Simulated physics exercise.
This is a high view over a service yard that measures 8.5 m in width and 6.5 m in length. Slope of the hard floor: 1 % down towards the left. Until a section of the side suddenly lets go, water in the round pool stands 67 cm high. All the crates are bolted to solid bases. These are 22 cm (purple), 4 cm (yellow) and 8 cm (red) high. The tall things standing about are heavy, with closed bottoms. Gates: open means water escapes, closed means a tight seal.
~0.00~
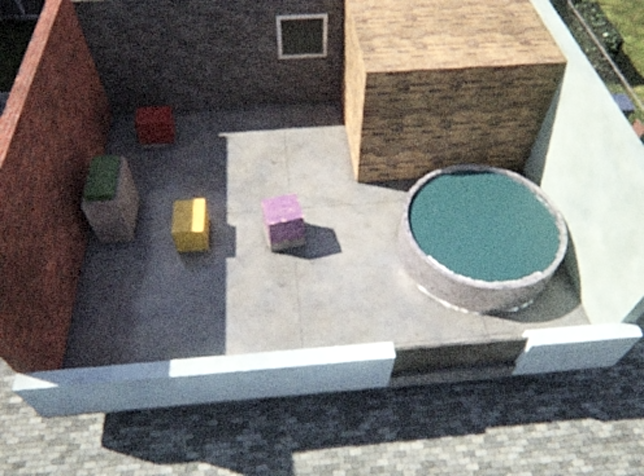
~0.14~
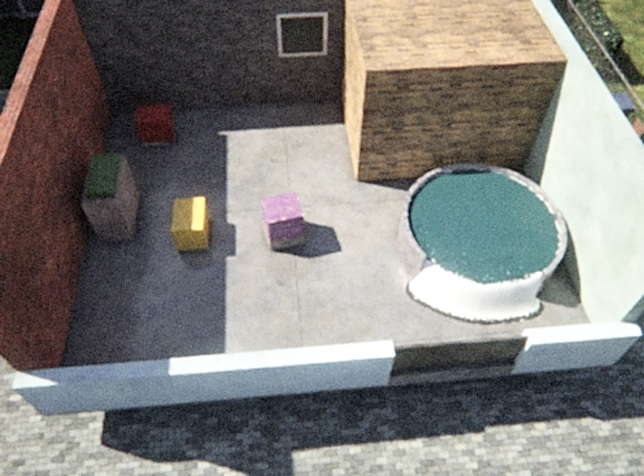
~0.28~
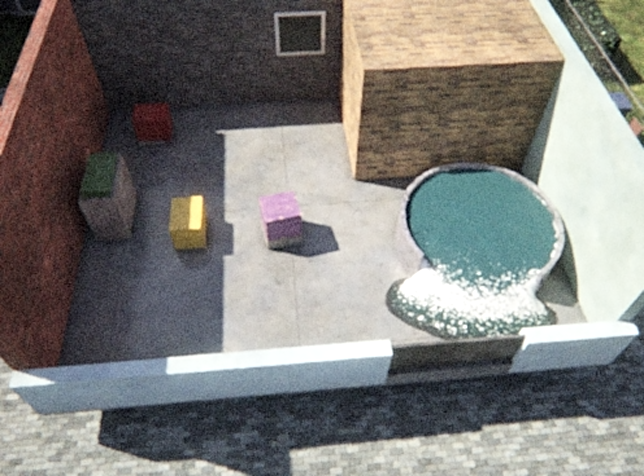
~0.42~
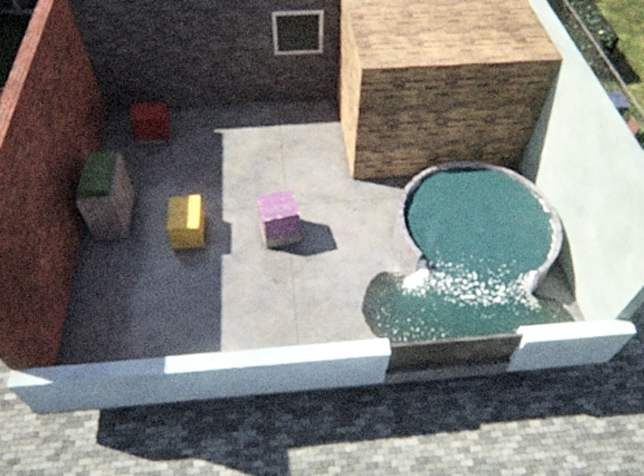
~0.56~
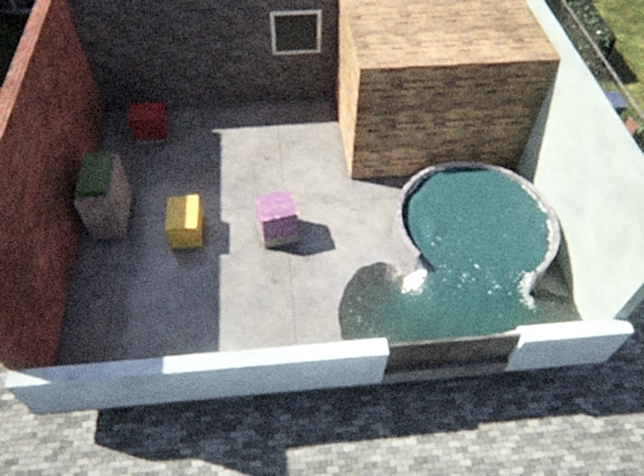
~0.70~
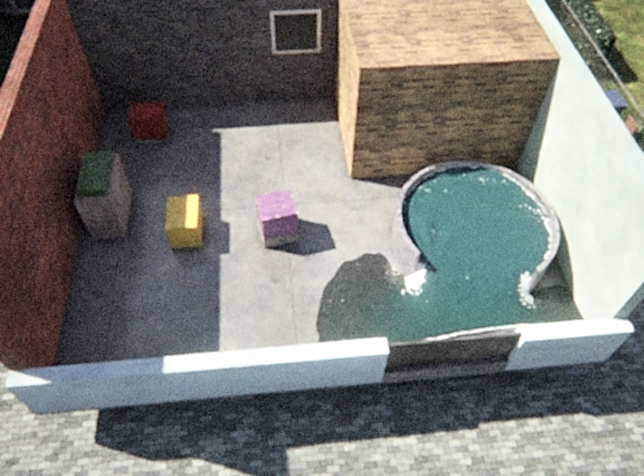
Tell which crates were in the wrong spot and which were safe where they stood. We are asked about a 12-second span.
Purple crate safe spot, yellow crate wrong spot, red crate wrong spot.
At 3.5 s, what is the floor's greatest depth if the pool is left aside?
About 38 cm.
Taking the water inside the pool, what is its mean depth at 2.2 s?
Mean depth: About 29 cm.
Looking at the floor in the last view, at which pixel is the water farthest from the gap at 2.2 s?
That lands around (50, 390) in the last picture.
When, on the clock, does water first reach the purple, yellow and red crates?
Arrival: Purple 2.2 s, yellow 2.4 s, red 4.0 s.
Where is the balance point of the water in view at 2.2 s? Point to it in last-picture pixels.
Balance point at about (437, 286).
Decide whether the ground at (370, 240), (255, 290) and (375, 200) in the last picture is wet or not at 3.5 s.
Going through the three points: Not yet touched, then awash, then not yet touched.
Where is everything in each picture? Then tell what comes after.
The round pool at (483, 224) is whole and still, 67 cm deep, in the first picture.
Water pours out at (477, 300) and has run 1.1 m, to (411, 284); deepest outside 29 cm, 67 cm at the round pool's back, in the second picture.
Water pours out at (474, 301) and has run 1.3 m, to (391, 300); deepest outside 35 cm, 67 cm at the round pool's back, in the third picture.
Water pours out at (471, 301) and has run 1.7 m, to (369, 304); deepest outside 33 cm, 67 cm at the round pool's back, in the fourth picture.
The front is at (344, 322), 2.1 m from the gap at (469, 301); 4.0 m2 of floor is under water; 67 cm left at the back of the round pool, in the fifth picture.
Water pours out at (469, 300) and has run 2.6 m, to (328, 364); deepest outside 79 cm, 63 cm at the round pool's back, in the sixth picture.
After 1.4 s water covers 20 % of the floor and is deepest (55 cm) near (479, 339); purple plinth not reached, yellow plinth not reached, red plinth not reached.
After 2.2 s water covers 35 % of the floor and is deepest (52 cm) near (555, 258); purple plinth not reached, yellow plinth not reached, red plinth not reached.
After 3.5 s water covers 55 % of the floor and is deepest (38 cm) near (543, 276); purple plinth reached, yellow plinth reached, red plinth not reached.
After 7.0 s water covers 85 % of the floor and is deepest (24 cm) near (50, 390); purple plinth reached, yellow plinth reached, red plinth reached.
After 12.0 s water covers 100 % of the floor and is deepest (16 cm) near (101, 132); highest at the purple plinth 14 cm, highest at the yellow plinth 20 cm, highest at the red plinth 15 cm.
